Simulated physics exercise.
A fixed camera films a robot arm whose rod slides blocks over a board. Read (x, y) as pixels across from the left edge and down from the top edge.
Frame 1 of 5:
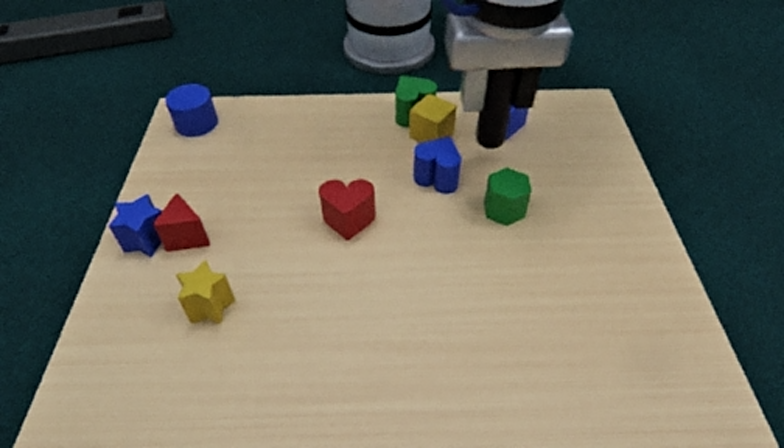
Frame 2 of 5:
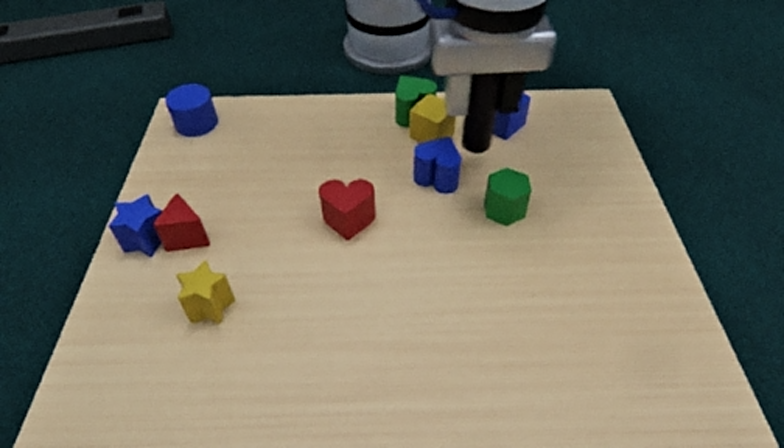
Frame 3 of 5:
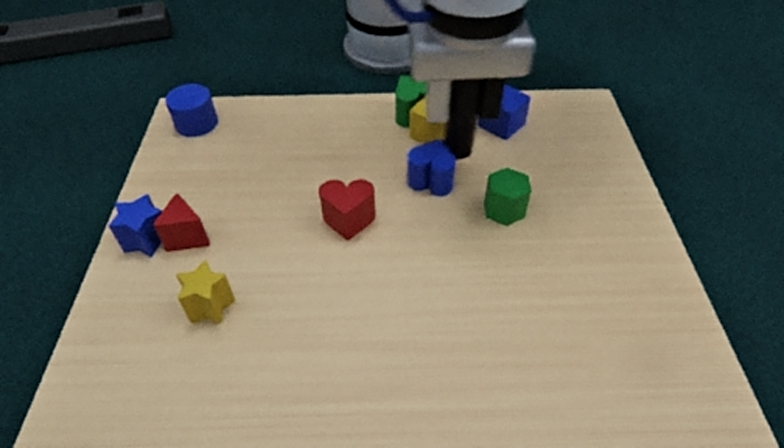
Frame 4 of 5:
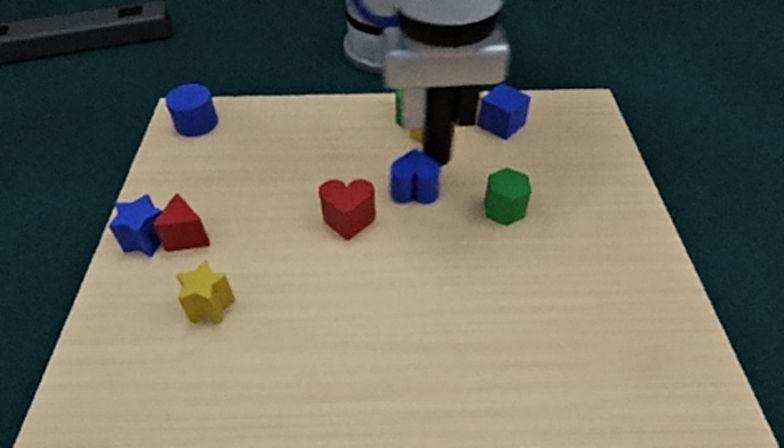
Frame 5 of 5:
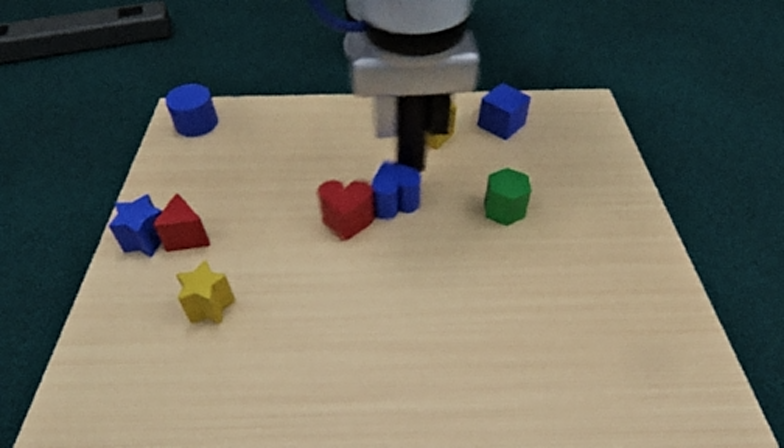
We see a robotic arm with a dark rod move left across a table of colored blocks, then push the blue heart-shaped block left and slightly toward the viewer until it is beside the red heart-shaped block.
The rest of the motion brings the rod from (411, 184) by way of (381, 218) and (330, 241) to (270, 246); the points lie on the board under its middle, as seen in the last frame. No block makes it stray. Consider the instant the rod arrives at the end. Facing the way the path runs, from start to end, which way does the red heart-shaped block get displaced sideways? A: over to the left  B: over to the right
I choose B.
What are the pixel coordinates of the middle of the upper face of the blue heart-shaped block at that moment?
About (358, 236).
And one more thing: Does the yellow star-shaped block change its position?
In short: No.
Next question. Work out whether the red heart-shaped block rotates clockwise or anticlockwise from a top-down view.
From the top, the block rotates clockwise.
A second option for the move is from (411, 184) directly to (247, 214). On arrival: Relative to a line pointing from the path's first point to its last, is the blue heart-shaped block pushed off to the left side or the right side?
With start-to-end as forward, it shifts left.
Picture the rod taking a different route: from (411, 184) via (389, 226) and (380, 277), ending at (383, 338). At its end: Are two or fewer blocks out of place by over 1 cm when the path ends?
I'd say yes.
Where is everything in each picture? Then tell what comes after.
Rod tip (490, 141); block tops, red triangular piece (176, 212); yellow star-shaped block (199, 281); red heart-shaped block (346, 193); blue heart-shaped block (440, 151), in the first frame.
Rod (476, 146); blocks unchanged, in the second frame.
Rod (458, 151); blue heart-shaped block (433, 155), in the third frame.
Rod (436, 158); blue heart-shaped block (415, 165), in the fourth frame.
Rod (411, 167); red triangular piece (176, 212); yellow star-shaped block (199, 281); red heart-shaped block (345, 193); blue heart-shaped block (394, 177), in the fifth frame.
On the path given first. One third of the way, rod (380, 201); red heart-shaped block (326, 205), turned 60° clockwise; blue heart-shaped block (371, 217), turned 20° anticlockwise.
Two thirds of the way, rod (326, 225); red heart-shaped block (291, 212), turned 95° clockwise; blue heart-shaped block (358, 236), turned 45° anticlockwise.
At the end, rod (265, 230); red triangular piece in place; yellow star-shaped block in place; red heart-shaped block (229, 216), turned 95° clockwise; blue heart-shaped block (358, 236), turned 45° anticlockwise.
